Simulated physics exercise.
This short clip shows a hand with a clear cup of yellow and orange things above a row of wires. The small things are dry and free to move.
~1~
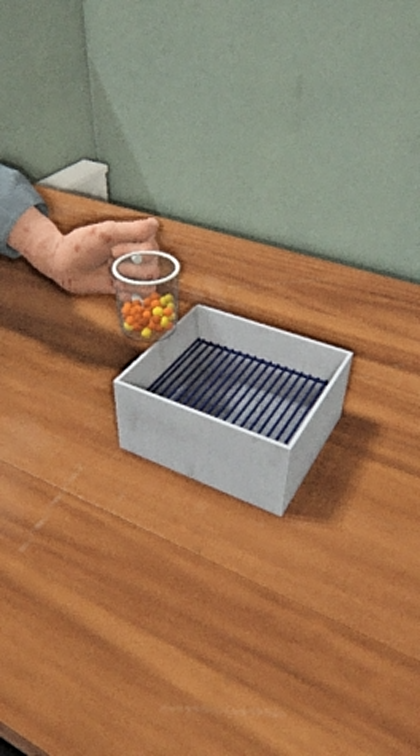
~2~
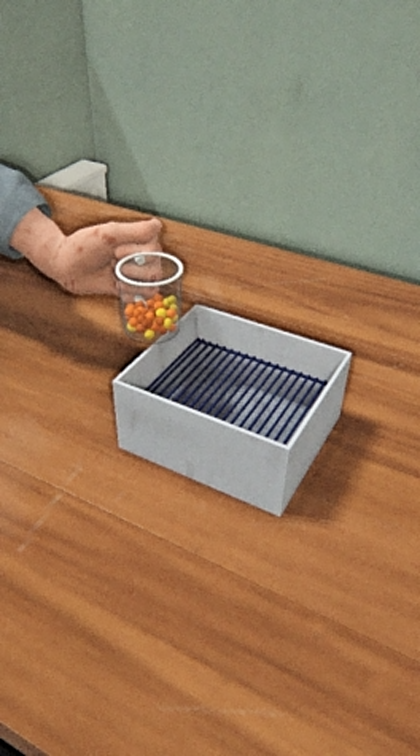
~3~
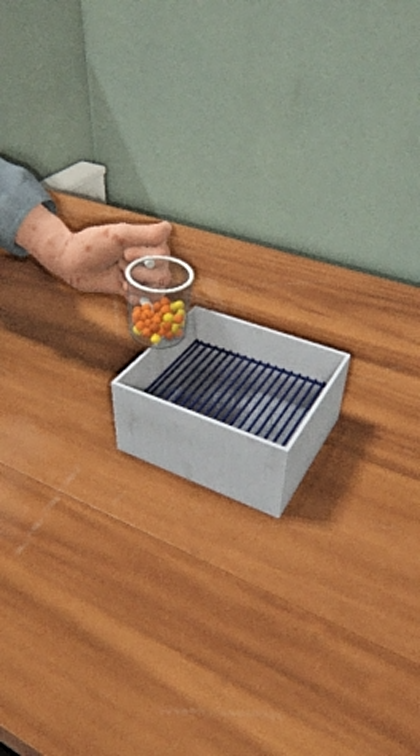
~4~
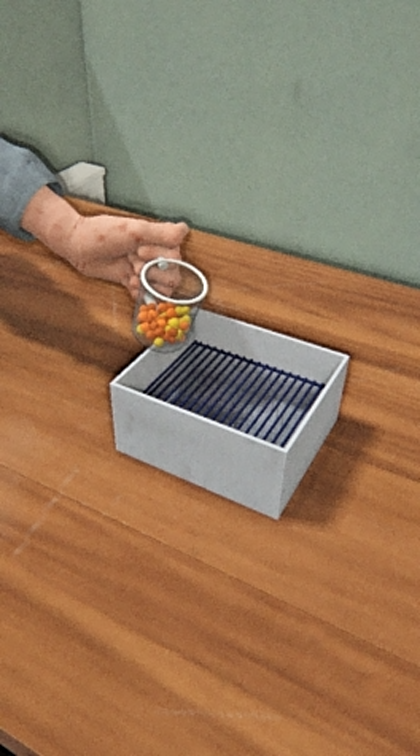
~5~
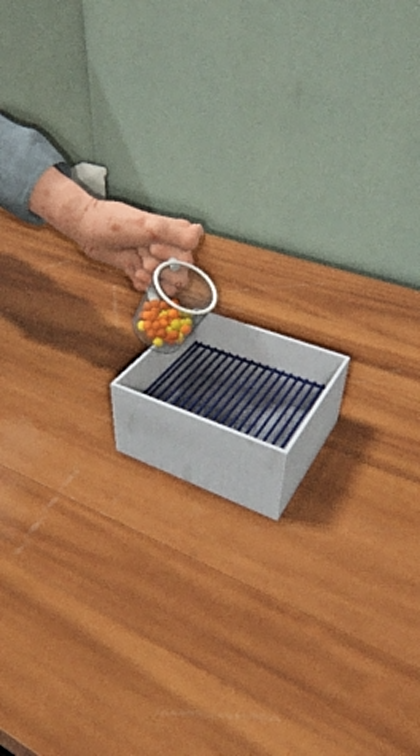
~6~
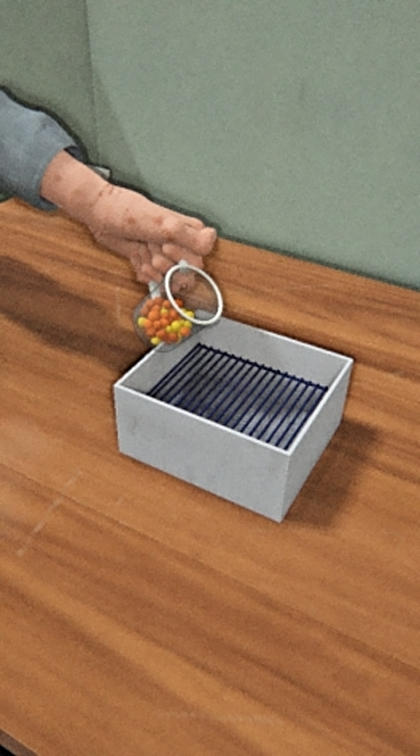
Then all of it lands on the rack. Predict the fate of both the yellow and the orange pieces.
I expect the yellow ones are kept on the wires, the orange ones are kept on the wires.
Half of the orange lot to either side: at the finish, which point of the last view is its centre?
Roughly (206, 398).
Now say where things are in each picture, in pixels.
In the first frame, cup near (148, 298), upright; rack near (299, 423), 20 wires across; yellow clay pellets near (160, 313), wider than the gaps; orange clay pellets near (147, 316), wider than the gaps.
In the second frame, cup near (151, 299), upright; orange ones near (150, 317).
In the third frame, cup near (159, 304), tipped 4°; yellow ones near (170, 319).
In the fourth frame, cup near (167, 308), tipped 16°; orange ones near (162, 324).
In the fifth frame, cup near (172, 310), tipped 28°; yellow ones near (176, 324).
In the sixth frame, cup near (175, 311), tipped 40°; rack near (299, 429); yellow ones near (176, 325); orange ones near (164, 324).
Then, 0.44 s on from there, yellow ones, the whole lot in the cup; orange ones, the whole lot in the cup.
Then, 0.90 s on from there, yellow ones, the whole lot in the cup; orange ones, the whole lot in the cup.
Then, 1.45 s on from there, yellow ones, the whole lot on or over the wires; orange ones, the whole lot on or over the wires.
In the end, yellow ones, the whole lot on the wires, none at all under the rack; orange ones, the whole lot on the wires, none at all under the rack.
